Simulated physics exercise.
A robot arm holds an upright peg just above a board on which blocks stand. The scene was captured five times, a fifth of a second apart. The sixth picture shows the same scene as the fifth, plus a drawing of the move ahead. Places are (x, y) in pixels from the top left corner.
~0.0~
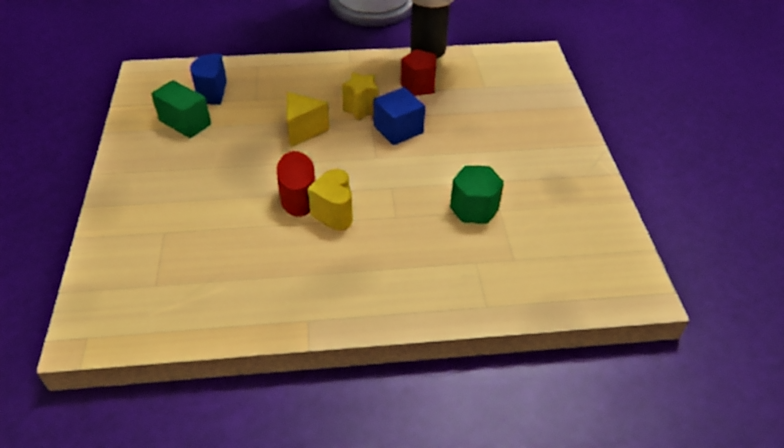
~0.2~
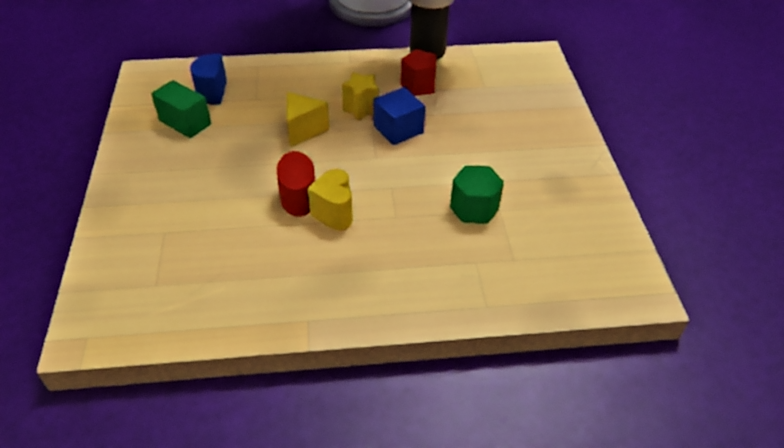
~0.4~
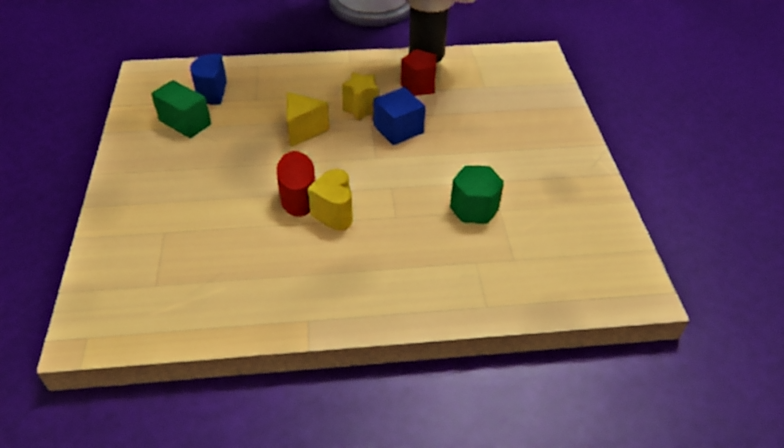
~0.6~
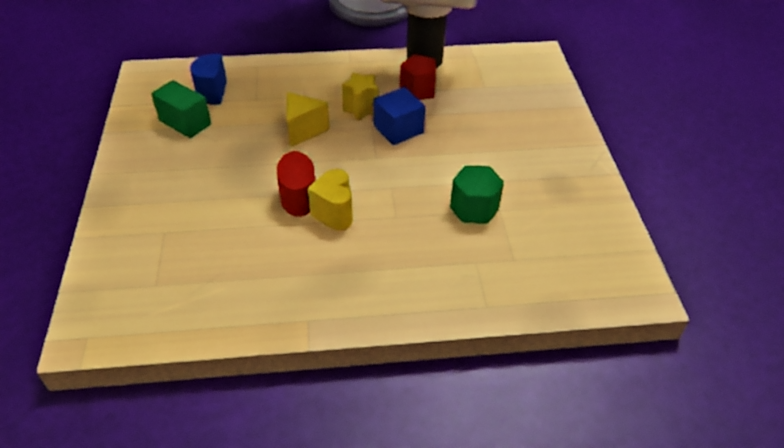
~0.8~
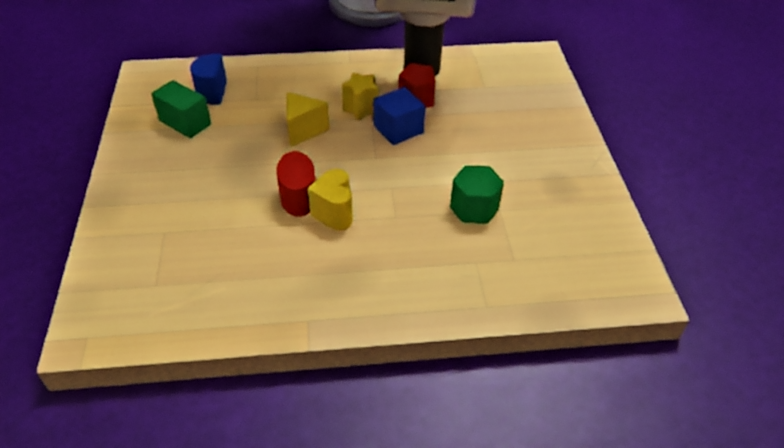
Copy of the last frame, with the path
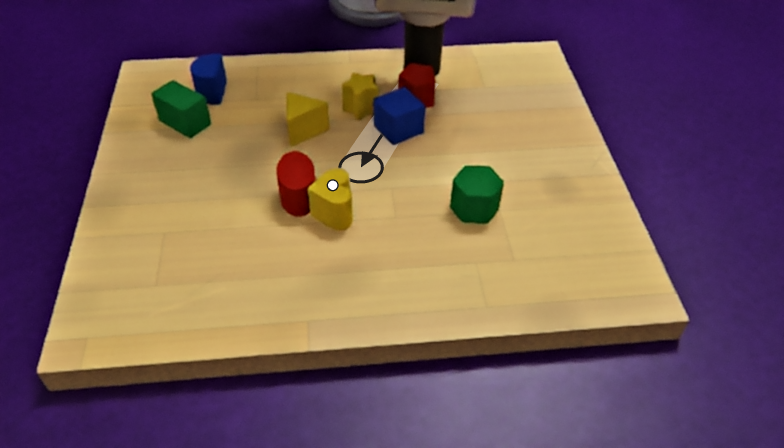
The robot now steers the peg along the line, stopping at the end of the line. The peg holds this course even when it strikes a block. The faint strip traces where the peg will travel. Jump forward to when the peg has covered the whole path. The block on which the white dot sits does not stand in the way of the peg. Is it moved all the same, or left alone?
By the last moment of the path, the block on which the white dot sits has shifted.
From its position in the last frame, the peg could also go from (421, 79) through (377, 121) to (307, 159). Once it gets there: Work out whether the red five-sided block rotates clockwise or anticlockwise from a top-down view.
My prediction: CCW.
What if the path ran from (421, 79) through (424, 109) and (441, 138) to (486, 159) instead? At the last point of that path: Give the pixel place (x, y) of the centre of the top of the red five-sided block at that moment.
It should be at about (417, 128).
Drawn move, from (421, 79) directly to (361, 167); the dot is on the yellow heart.
What follows on the original path. One third of the way, peg at (402, 96); blue square piece at (385, 123), turned 20° anticlockwise; red five-sided block at (401, 102), turned 10° anticlockwise.
Two thirds of the way, peg at (381, 125); yellow star block at (358, 84), turned 25° clockwise; blue square piece at (368, 158), turned 30° anticlockwise; red five-sided block at (382, 134), turned 20° anticlockwise.
At the end, peg at (361, 156); yellow triangular piece still; yellow heart at (313, 220); yellow star block at (358, 84), turned 25° clockwise; blue square piece at (349, 194), turned 25° anticlockwise; red five-sided block at (366, 167), turned 20° anticlockwise.
